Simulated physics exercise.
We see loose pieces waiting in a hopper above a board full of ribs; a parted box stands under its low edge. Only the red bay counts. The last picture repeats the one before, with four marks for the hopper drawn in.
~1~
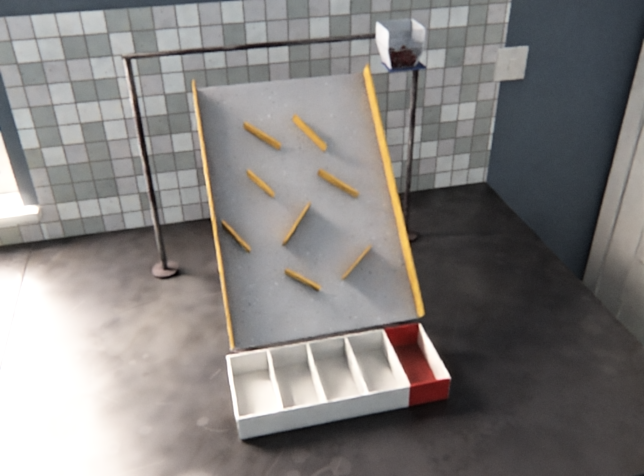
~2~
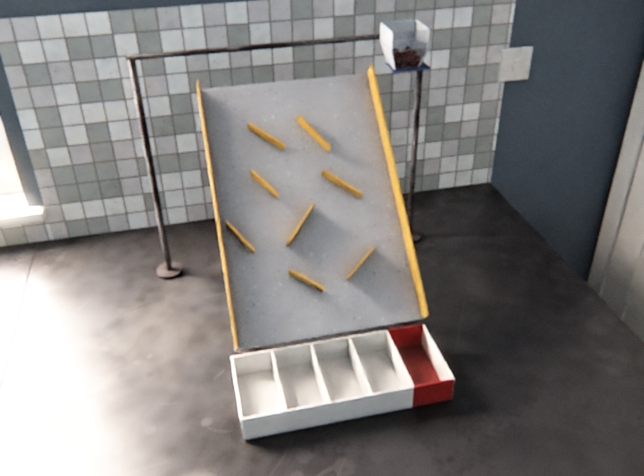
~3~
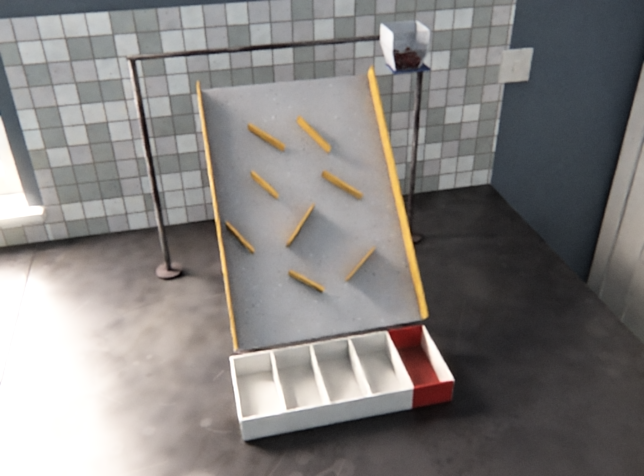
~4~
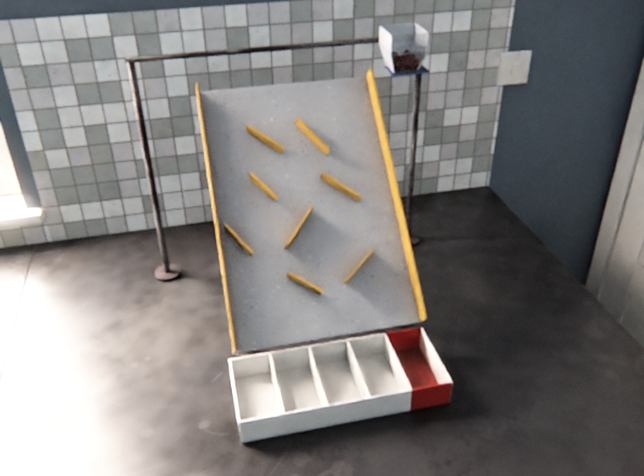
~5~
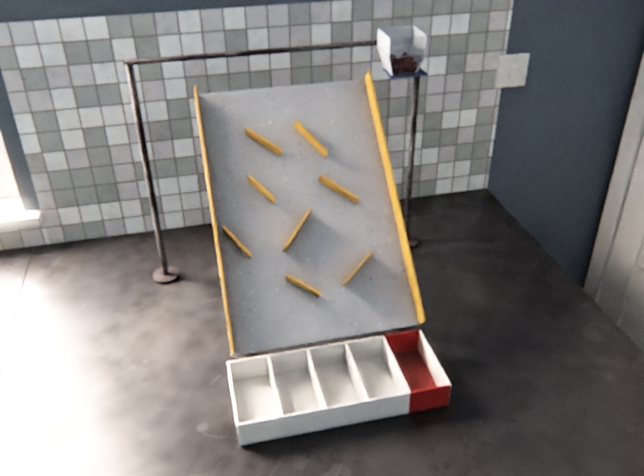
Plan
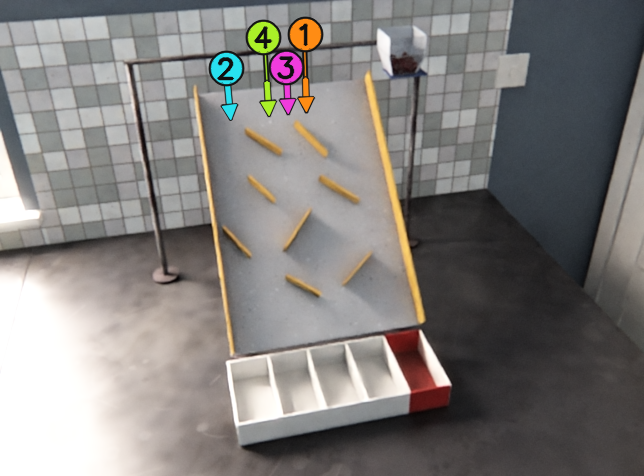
The footage shows a tilted grey board with yellow ribs standing above a white divided box with a red bay at its right end, while a small hopper stays at the upper right; only the view shifts slightly.
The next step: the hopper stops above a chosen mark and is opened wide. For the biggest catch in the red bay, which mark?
Choose 1.
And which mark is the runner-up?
The answer is 3.
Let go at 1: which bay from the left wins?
The fifth.
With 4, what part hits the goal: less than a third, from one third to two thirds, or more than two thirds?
It is less than a third.
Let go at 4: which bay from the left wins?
The third from the left.
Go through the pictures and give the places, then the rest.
In the first picture, hopper at (400, 59), kidney beans, door shut.
In the second picture, ribs (248, 123) to (285, 145), (299, 115) to (331, 147), (252, 170) to (278, 194).
In the third picture, ribs (324, 171) to (363, 195), (226, 222) to (254, 251), (288, 244) to (314, 203).
In the fourth picture, ribs (288, 272) to (323, 291), (347, 280) to (374, 249).
In the fifth picture, red bay at (429, 397), number 5 of 5 from the left.
On the marked copy, mark 1 meets the board at (306, 106); mark 2 meets the board at (230, 114); mark 3 meets the board at (288, 108); mark 4 meets the board at (268, 110).
With 1, most in the red bay, a small part in other bays, a small part outside the box.
With 2, none in the red bay, nearly all in other bays, a stray few outside the box.
With 3, about a third in the red bay, about half in other bays, a small part outside the box.
With 4, a stray few in the red bay, nearly all in other bays, a stray few held on the board.
